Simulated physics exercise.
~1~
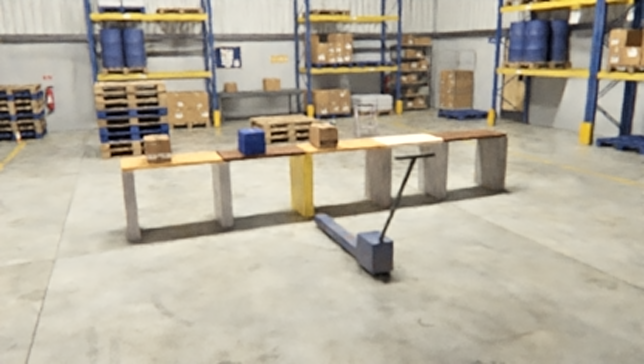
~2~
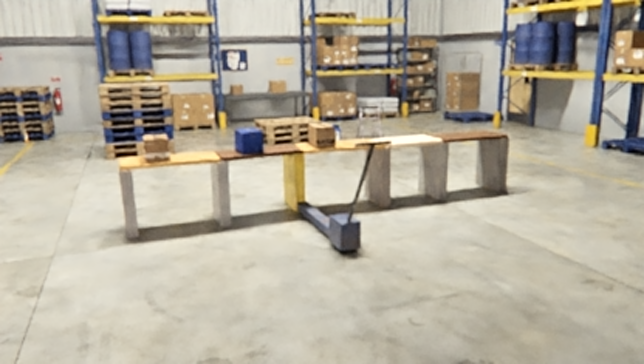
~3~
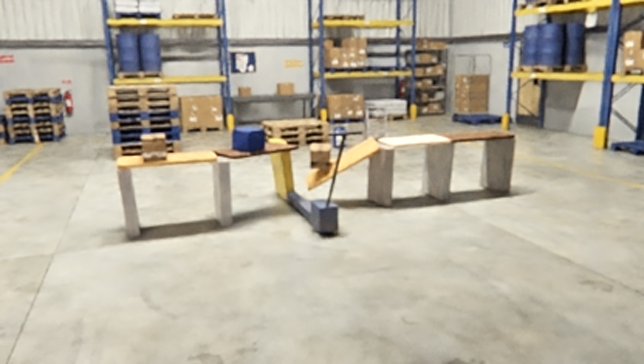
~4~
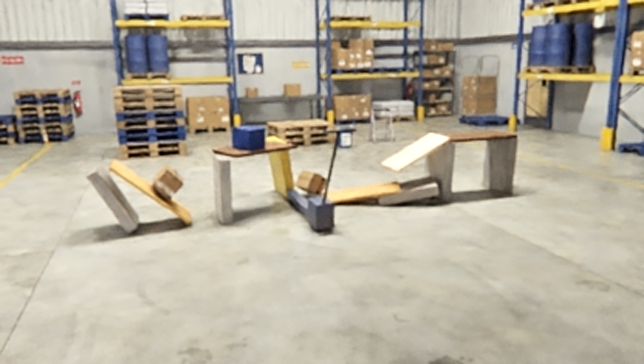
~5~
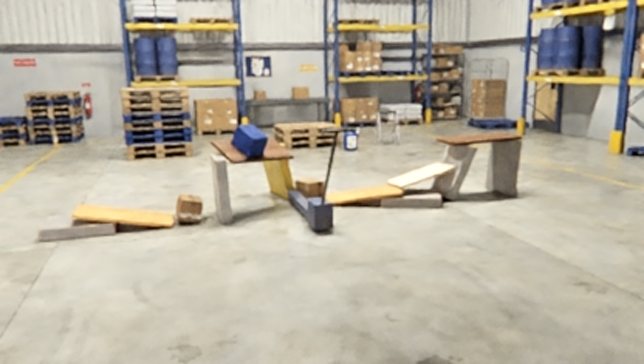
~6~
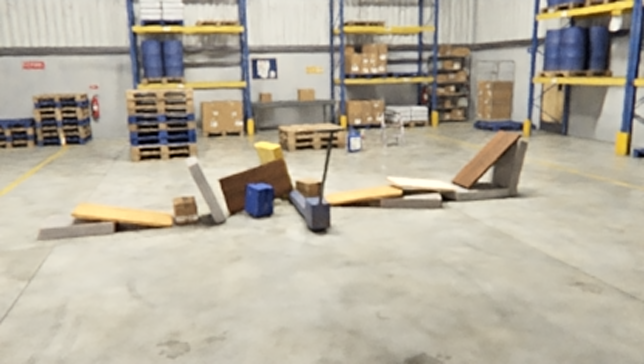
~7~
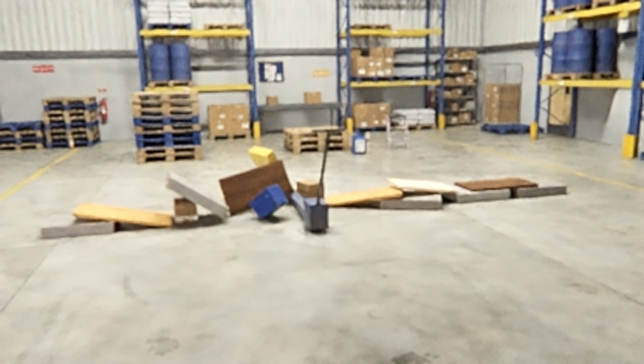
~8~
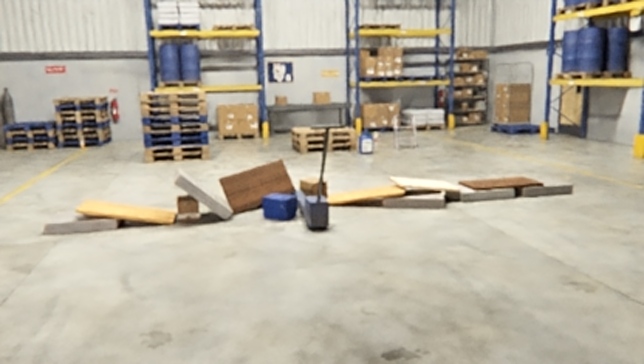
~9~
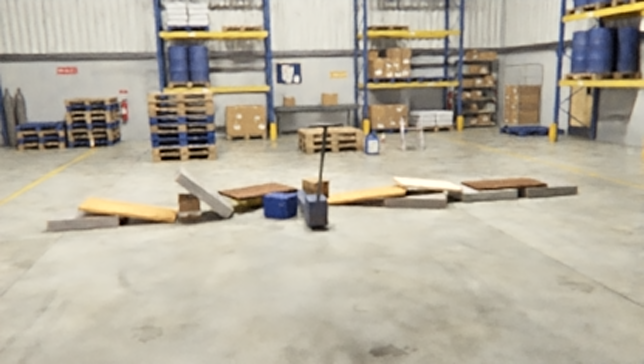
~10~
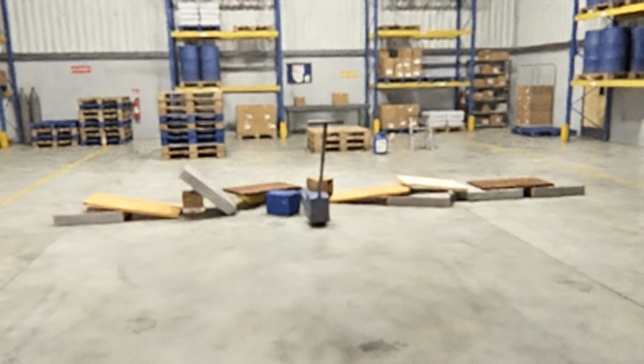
In a warehouse with blue and yellow racking, a slightly drifting view faces a long row of grey uprights and one yellow upright, bridged by loose boards carrying brown cartons and a blue carton. A dark floor jack moves left and back into the base of the yellow upright near the middle. The board beside it tilts and drops, then the left end topples outward and the right-hand boards come down. The blue carton tips and tumbles to the floor beside the jack, landing upside down. Finally the whole row lies flat or heaped, the jack standing still among the boards.
